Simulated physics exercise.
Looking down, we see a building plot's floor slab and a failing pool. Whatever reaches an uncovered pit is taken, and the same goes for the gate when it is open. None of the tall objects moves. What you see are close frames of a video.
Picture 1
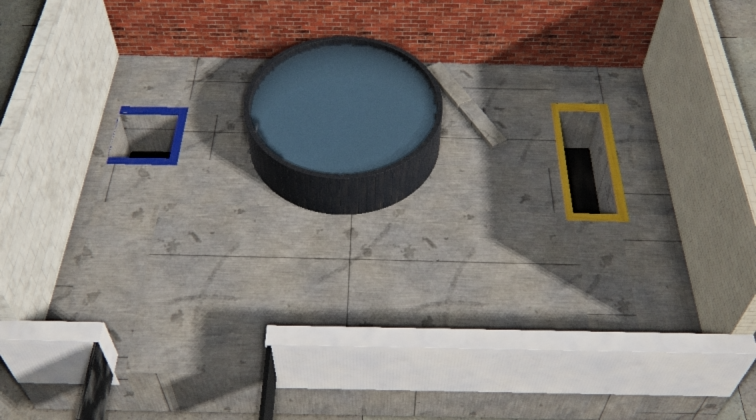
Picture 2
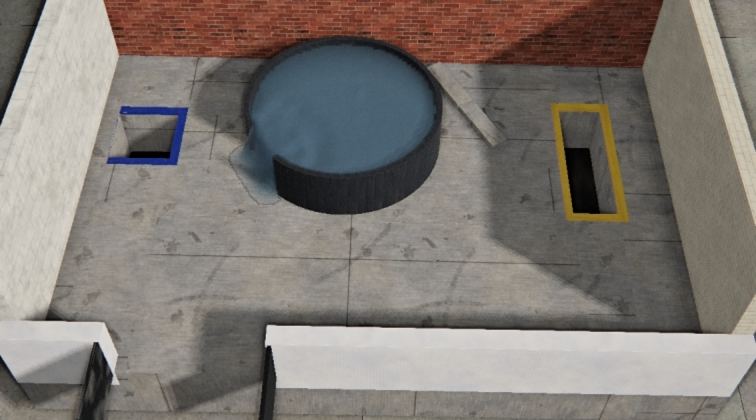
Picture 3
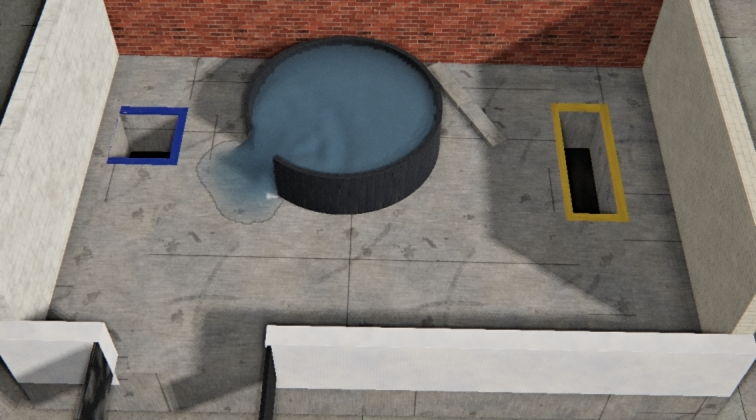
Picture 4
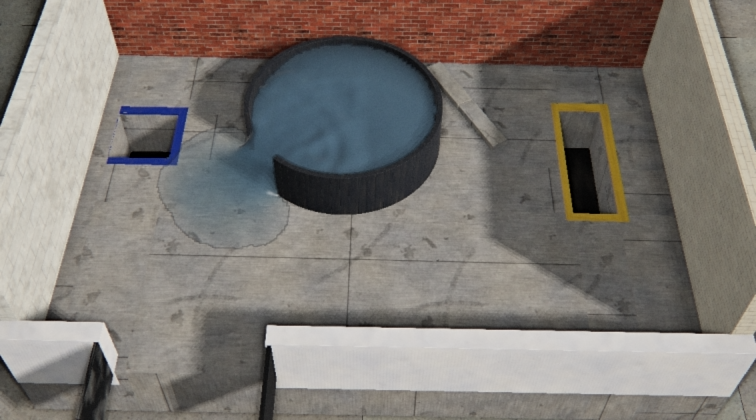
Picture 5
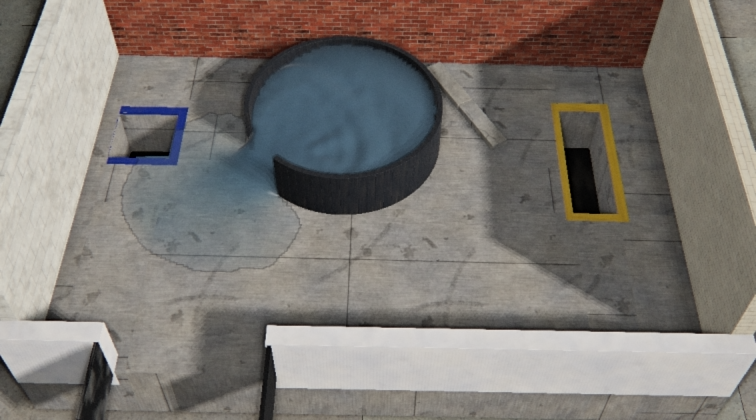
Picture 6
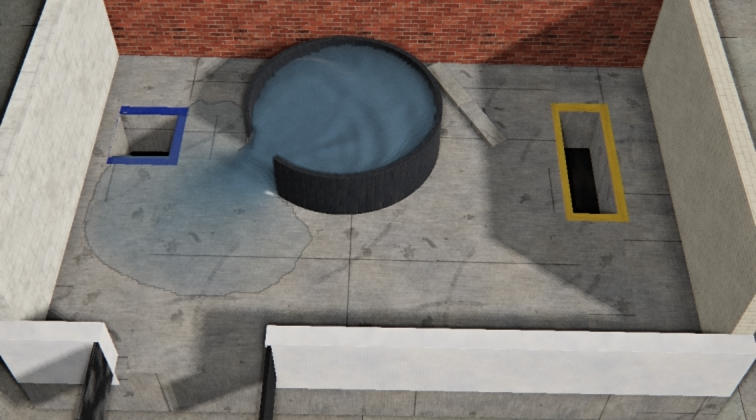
Walled concrete floor slab, a round dark-sided pool opening at its left side and water spreading out leftward and toward the viewer.
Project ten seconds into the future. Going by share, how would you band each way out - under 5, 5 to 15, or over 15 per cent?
I would put the gate over 15 per cent; I would put the yellow pit under 5 per cent; I would put the blue pit over 15 per cent.
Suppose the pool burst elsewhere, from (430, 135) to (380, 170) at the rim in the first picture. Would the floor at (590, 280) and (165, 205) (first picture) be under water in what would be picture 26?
As listed: Wet, clear.
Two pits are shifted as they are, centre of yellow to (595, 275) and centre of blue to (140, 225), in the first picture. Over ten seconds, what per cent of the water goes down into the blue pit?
The blue pit takes 40 per cent.
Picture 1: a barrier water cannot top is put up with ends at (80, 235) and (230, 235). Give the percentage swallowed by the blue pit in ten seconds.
Roughly, in per cent: Blue 45.
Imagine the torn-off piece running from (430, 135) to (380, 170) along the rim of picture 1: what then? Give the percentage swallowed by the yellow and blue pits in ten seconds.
The yellow pit gets 30 per cent and the blue pit 0 per cent.
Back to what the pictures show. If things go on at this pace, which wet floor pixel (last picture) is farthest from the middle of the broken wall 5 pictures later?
Front's tip: Near (38, 351).
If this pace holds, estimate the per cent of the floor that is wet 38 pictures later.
Close to 50 %.
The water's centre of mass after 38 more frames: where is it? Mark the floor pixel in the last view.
About (277, 193).
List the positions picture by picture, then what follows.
The first picture shows the pool at (344, 107) is whole and still.
In the second picture, the front is at (248, 148), out from the gap at (261, 162).
In the third picture, water pours out at (262, 163) and has run to (206, 163).
In the fourth picture, the front is at (165, 190), out from the gap at (262, 164).
In the fifth picture, water pours out at (262, 163) and has run to (138, 229).
In the sixth picture, the front is at (96, 243), out from the gap at (262, 163).
A moment on, water covers 25 % of the floor; the gate 0 %, the yellow pit 0 %, the blue pit 1 %.
Next, water covers 30 % of the floor; the gate 2 %, the yellow pit 0 %, the blue pit 3 %.
Then, water covers 30 % of the floor; the gate 7 %, the yellow pit 0 %, the blue pit 6 %.
Later, water covers 50 % of the floor; the gate 17 %, the yellow pit 0 %, the blue pit 12 %.
In the end, water covers 70 % of the floor; the gate 27 %, the yellow pit 1 %, the blue pit 18 %.
